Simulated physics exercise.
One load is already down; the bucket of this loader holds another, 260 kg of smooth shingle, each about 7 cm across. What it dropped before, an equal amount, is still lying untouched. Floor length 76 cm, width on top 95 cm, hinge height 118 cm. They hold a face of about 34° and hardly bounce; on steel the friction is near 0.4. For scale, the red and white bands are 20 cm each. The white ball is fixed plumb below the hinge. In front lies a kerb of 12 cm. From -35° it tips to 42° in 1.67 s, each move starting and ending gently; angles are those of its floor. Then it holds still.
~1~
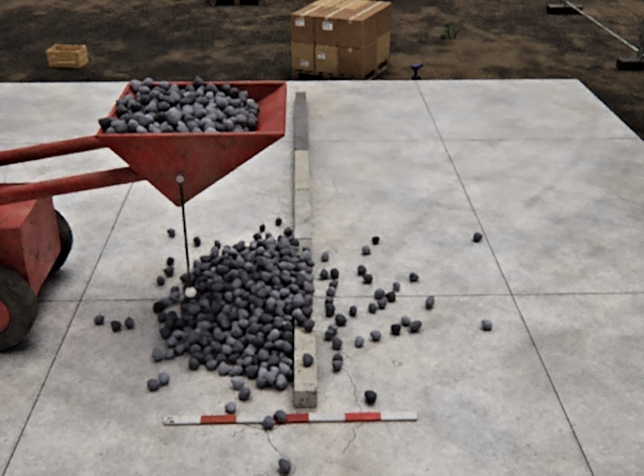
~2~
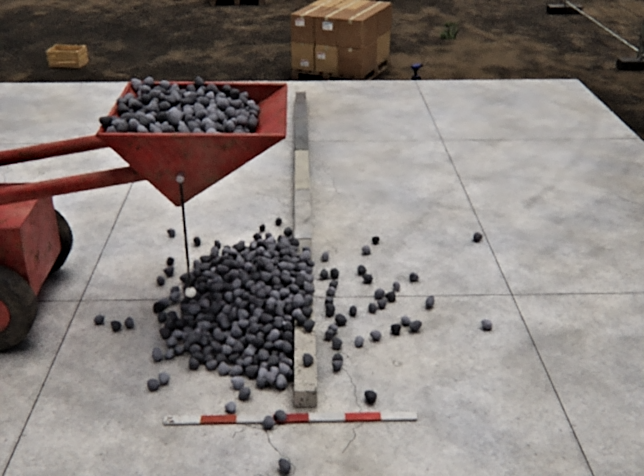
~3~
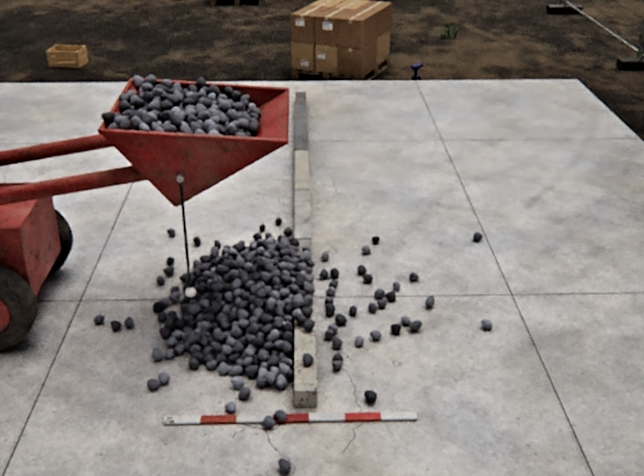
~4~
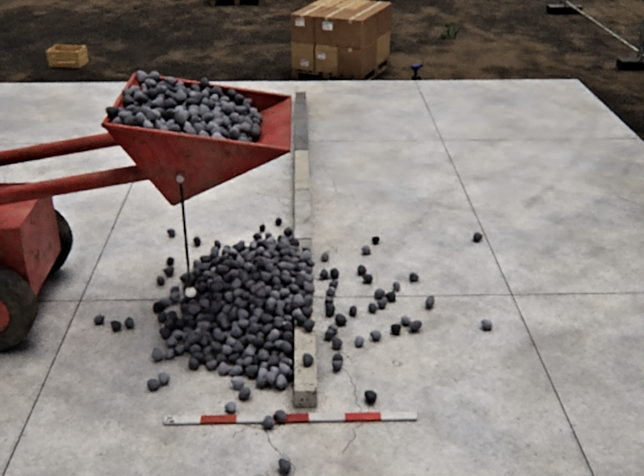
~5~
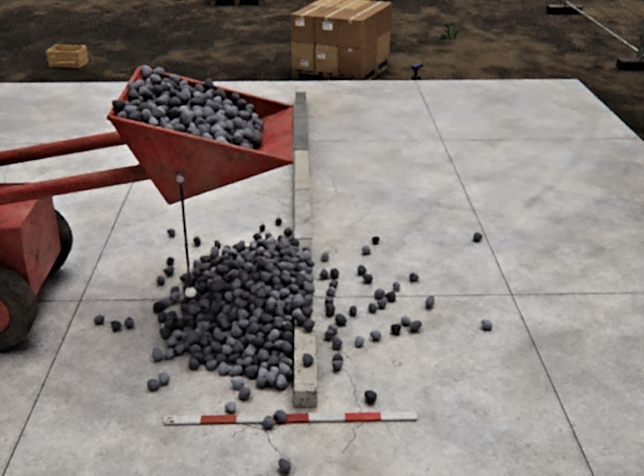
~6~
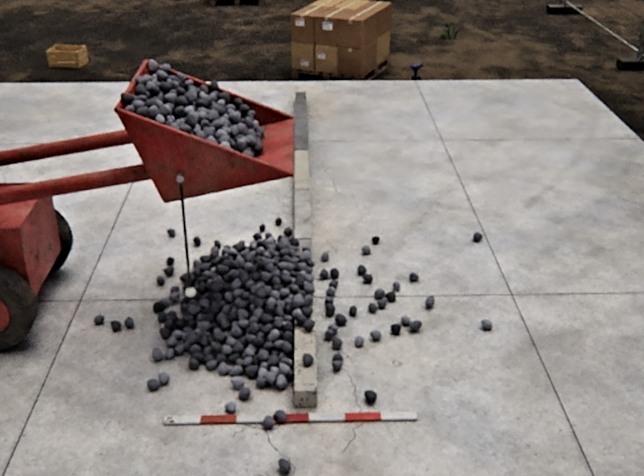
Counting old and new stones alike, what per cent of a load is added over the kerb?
Roughly 85 per cent of a load more.
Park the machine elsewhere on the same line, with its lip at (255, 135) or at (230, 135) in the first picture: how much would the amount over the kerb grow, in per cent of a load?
First some 55, then 35 per cent.
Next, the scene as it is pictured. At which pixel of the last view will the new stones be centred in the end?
Their middle is at about (358, 294).
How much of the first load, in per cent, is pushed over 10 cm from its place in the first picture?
Roughly 5 per cent of them.
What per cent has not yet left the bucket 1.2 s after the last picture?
Roughly 15 per cent is still inside.
Then, 0.6 s after the last picture the floor is at 30°; in per cent of one load, 91 in the bucket, 103 on this side of the kerb, 6 over the kerb; the foremost stones are at (428, 294).
Then, 1.2 s after the last picture the floor is at 42°; in per cent of one load, 13 in the bucket, 136 on this side of the kerb, 51 over the kerb; the foremost stones are at (432, 291).
Then, 1.5 s after the last picture the floor is at 42°; in per cent of one load, 0 in the bucket, 118 on this side of the kerb, 83 over the kerb; the foremost stones are at (482, 301).
Then, 4.0 s after the last picture the floor is at 42°; in per cent of one load, 0 in the bucket, 110 on this side of the kerb, 91 over the kerb; the foremost stones are at (533, 285). Net gain over the kerb, 85.
